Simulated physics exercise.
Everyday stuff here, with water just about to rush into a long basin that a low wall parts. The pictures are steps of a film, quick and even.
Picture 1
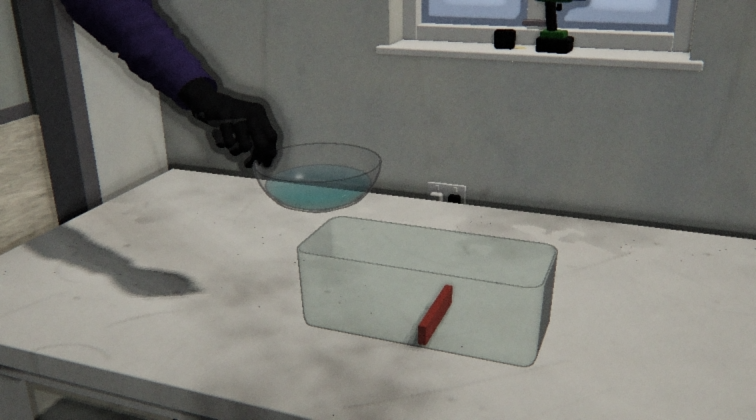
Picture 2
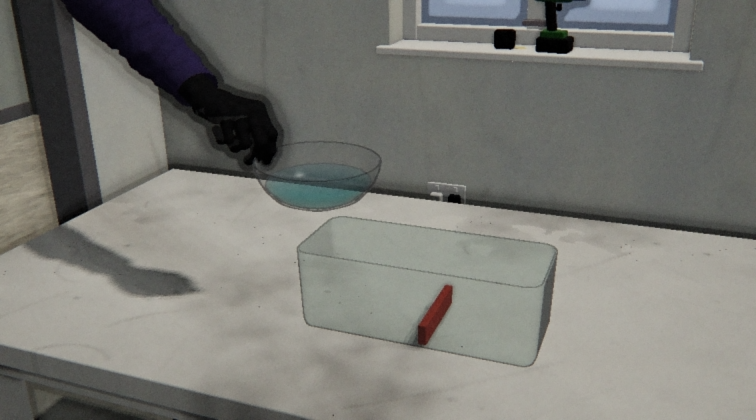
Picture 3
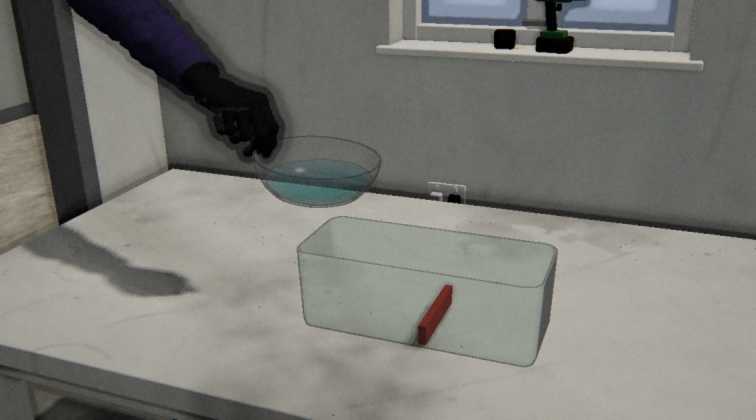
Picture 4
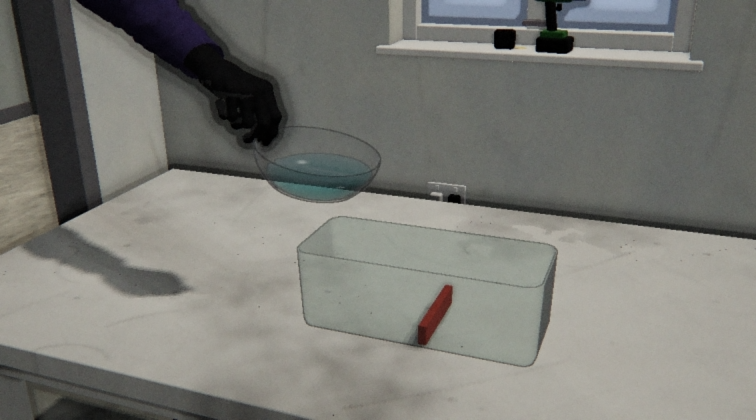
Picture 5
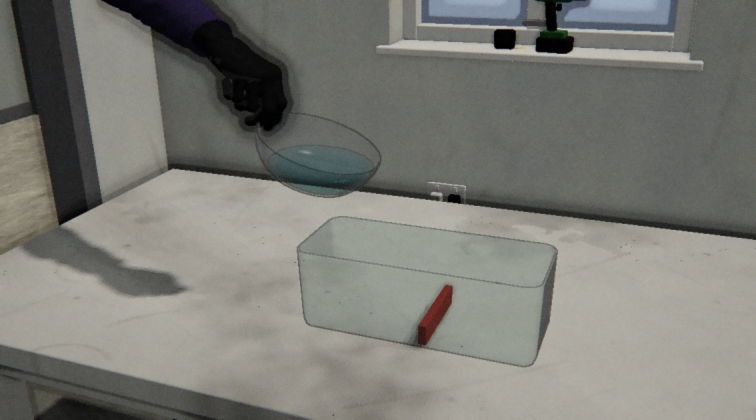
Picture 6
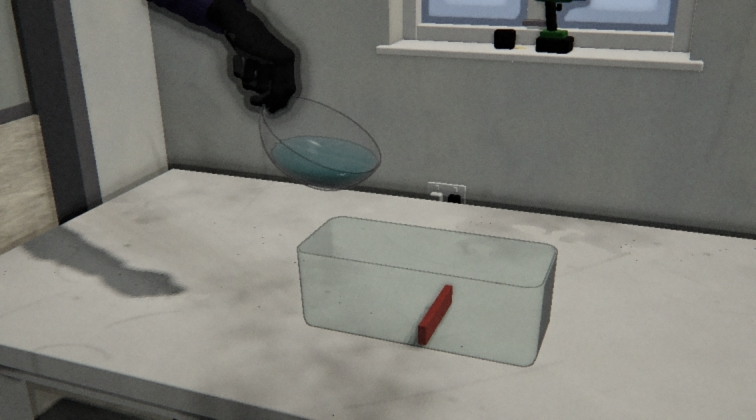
To begin with, a black-gloved hand holds a clear bowl of blue liquid nearly level above a glass basin with a small red divider on a white table. The hand then rises, lifting the bowl's left side so it tilts steadily rightward, while the liquid shifts toward the right rim.
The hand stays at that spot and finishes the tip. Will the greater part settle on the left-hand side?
No, it settles on the right-hand side.
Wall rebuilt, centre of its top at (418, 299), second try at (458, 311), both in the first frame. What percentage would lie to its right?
Around 85 per cent for the first, around 30 per cent for the second.
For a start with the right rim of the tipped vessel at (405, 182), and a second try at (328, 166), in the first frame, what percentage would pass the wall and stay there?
In turn 80 and 20 in a hundred.
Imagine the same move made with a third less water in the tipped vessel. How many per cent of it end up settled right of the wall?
About 70 %.
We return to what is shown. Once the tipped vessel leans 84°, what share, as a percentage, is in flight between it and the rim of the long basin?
Estimate: 65 per cent, roughly.
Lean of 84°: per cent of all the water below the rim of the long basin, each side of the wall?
Left side: 10 in a hundred; right side: 5 in a hundred.
A moment on, the tilt is 84° and 19 per cent is still to pour, 11 is left of the wall and 7 right of it.
Next, the tilt is 99° and 0 per cent is still to pour, 19 is left of the wall and 76 right of it.
Then the tilt is 99° and 0 per cent is still to pour, 25 is left of the wall and 74 right of it.
Later the tilt is 99° and 0 per cent is still to pour, 26 is left of the wall and 73 right of it.
At rest 26 per cent lies left of the wall, 73 right of it and 1 outside.
